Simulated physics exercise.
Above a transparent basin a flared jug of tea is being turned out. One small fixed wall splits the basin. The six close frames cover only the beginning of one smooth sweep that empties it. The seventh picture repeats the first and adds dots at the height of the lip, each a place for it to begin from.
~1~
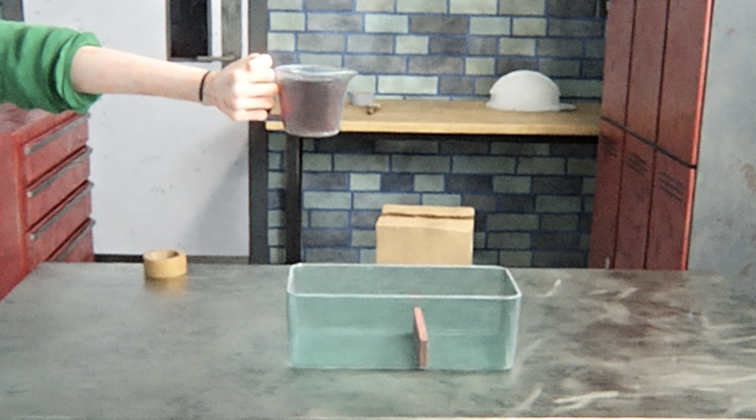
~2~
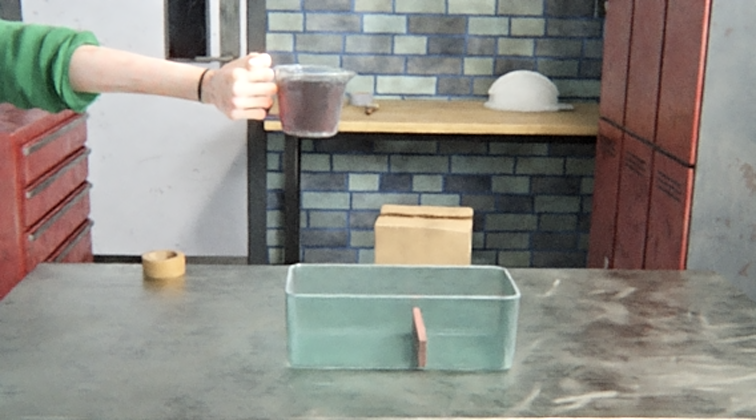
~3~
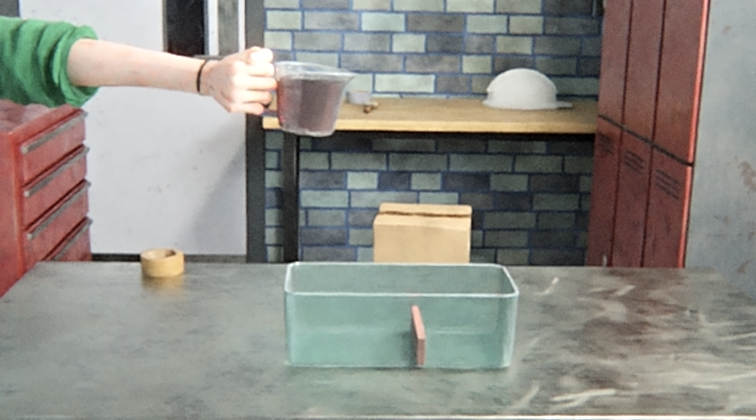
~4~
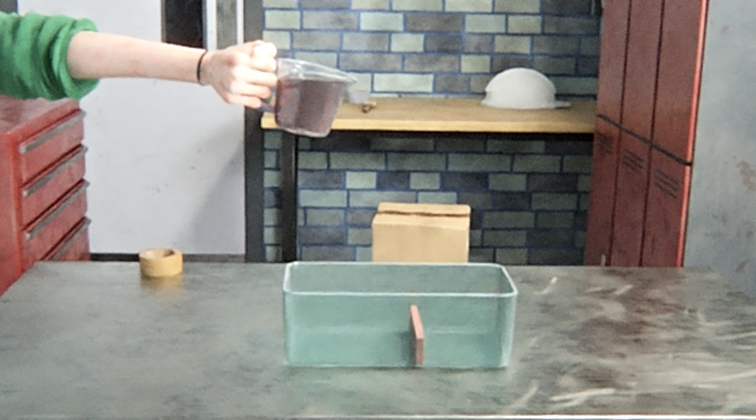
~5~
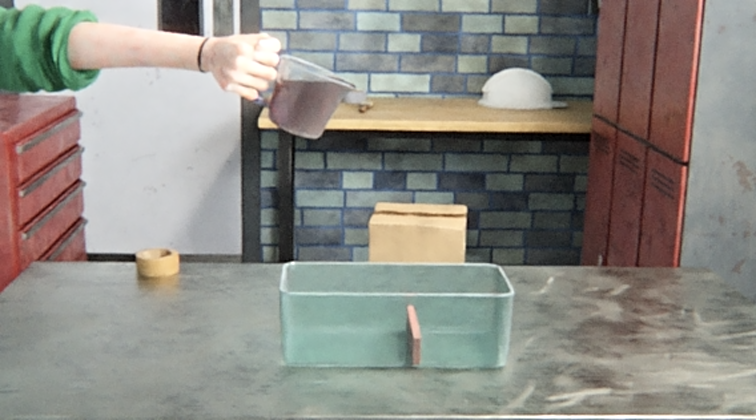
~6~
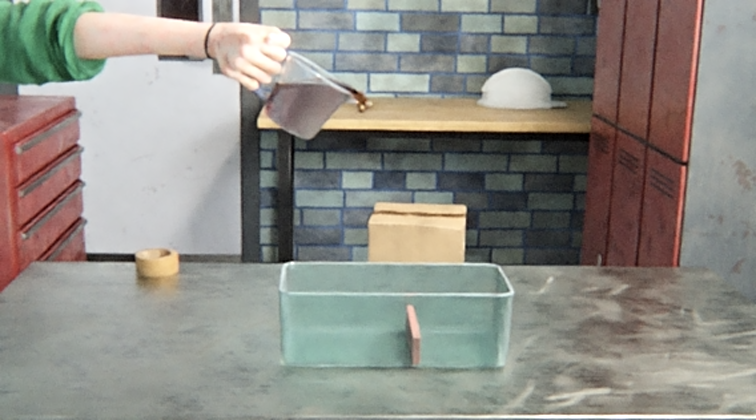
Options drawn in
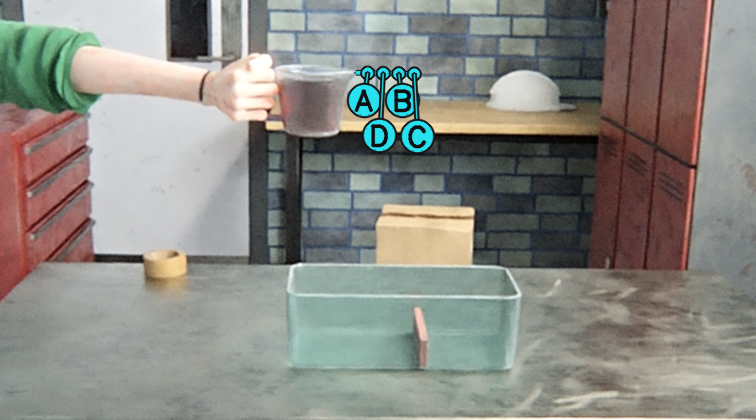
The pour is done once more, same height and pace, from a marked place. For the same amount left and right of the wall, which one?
A beats the others.
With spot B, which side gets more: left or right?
The right side.
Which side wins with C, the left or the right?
The right side.
On the marked copy, A at (367, 73); B at (398, 73); C at (414, 74); D at (383, 73).
With A, about 45 % ends left of the wall and 51 % right of it; 4 % is lost outside.
With B, about 13 % ends left of the wall and 83 % right of it; 4 % is lost outside.
With C, about 8 % ends left of the wall and 88 % right of it; 5 % is lost outside.
With D, about 22 % ends left of the wall and 74 % right of it; 4 % is lost outside.
